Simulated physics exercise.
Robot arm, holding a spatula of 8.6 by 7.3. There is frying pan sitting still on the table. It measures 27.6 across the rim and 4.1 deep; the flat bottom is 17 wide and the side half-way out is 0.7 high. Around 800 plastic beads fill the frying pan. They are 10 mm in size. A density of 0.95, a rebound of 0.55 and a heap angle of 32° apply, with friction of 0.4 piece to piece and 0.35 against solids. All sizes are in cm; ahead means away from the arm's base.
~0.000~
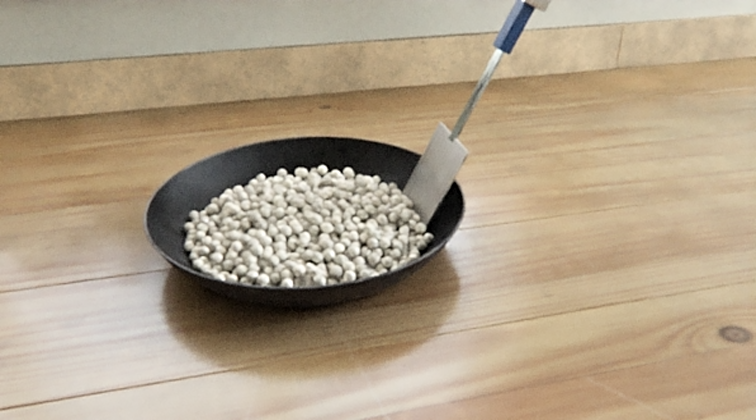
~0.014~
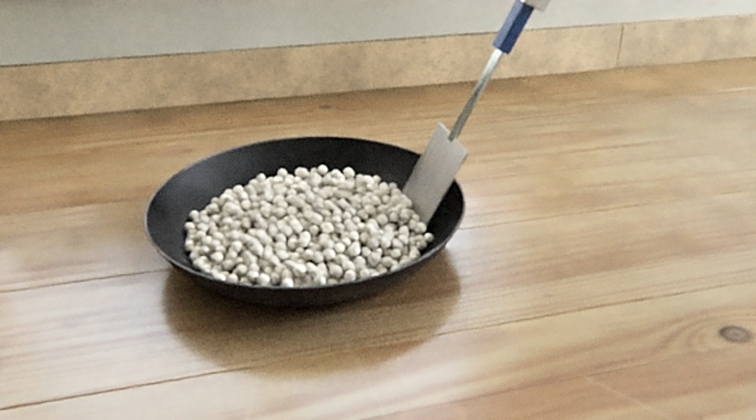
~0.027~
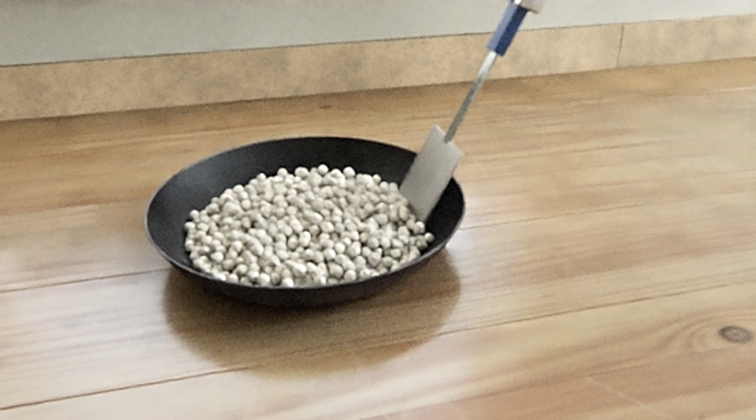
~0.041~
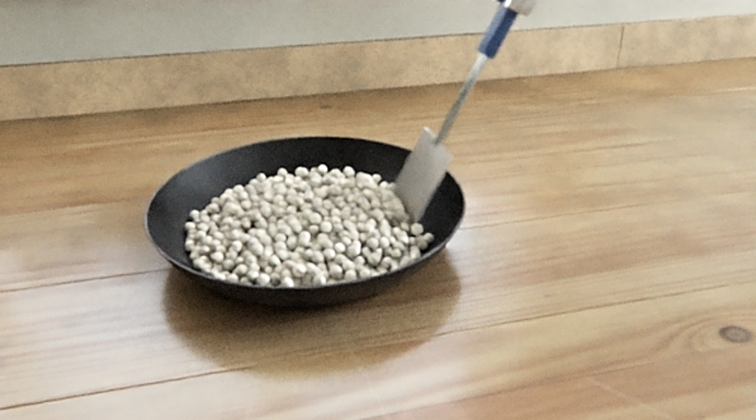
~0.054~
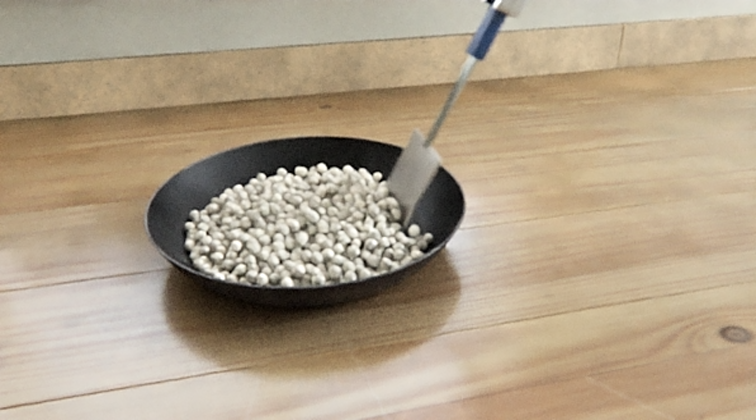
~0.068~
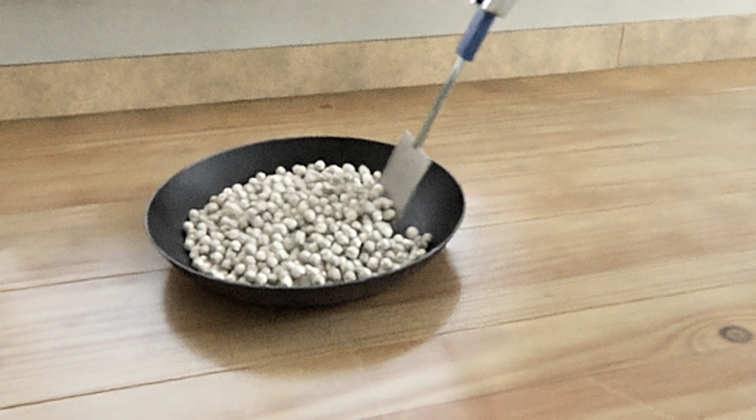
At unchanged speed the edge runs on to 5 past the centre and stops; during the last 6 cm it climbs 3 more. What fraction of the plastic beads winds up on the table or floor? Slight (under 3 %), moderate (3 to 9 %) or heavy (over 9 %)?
Slight.
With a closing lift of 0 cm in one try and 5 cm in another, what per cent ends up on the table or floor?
Result, in order: Approx. 0 % and 0 %.
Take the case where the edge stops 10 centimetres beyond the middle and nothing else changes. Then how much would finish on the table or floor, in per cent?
Then about 15 per cent.
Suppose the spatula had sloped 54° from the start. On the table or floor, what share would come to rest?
In that case, around 0 percent would end up on the table or floor.
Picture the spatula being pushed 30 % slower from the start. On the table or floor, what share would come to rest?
Then around 0 percent would finish on the table or floor.
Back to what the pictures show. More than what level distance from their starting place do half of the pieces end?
Distance: Near 3 cm.
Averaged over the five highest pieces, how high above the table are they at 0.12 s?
I'd put it close to 5 cm.
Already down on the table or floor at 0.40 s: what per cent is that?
0 %.
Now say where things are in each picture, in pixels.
The first frame shows spatula top edge at (454, 136), sloping 63°; upper third of the load around (316, 214), from x 190 to 430, top at y 170; 804 in the frying pan.
The second frame shows spatula top edge at (453, 137), sloping 63°; upper third of the load around (316, 214), from x 190 to 430, top at y 170.
The third frame shows spatula top edge at (448, 139), sloping 63°; upper third of the load around (318, 214), from x 190 to 430, top at y 170.
The fourth frame shows spatula top edge at (438, 141), sloping 63°; upper third of the load around (323, 213), from x 190 to 430, top at y 170.
The fifth frame shows spatula top edge at (428, 143), sloping 63°; upper third of the load around (323, 213), from x 190 to 430, top at y 170.
The sixth frame shows spatula top edge at (418, 144), sloping 63°; upper third of the load around (322, 213), from x 190 to 425, top at y 165; 804 in the frying pan.
After 0.12 s, sloping 63°, highest piece 5 above the table; 804 in the frying pan.
After 0.17 s, sloping 63°, highest piece 6 above the table; 804 in the frying pan.
After 0.40 s, sloping 63°, highest piece 5 above the table; 799 in the frying pan, 1 on the table or floor, 4 on the blade or in flight.
After 1.45 s, sloping 63°, highest piece 4 above the table; 799 in the frying pan, 5 on the table or floor.
At rest, 799 in the frying pan, 5 on the table or floor. That is 1 % on the table or floor.
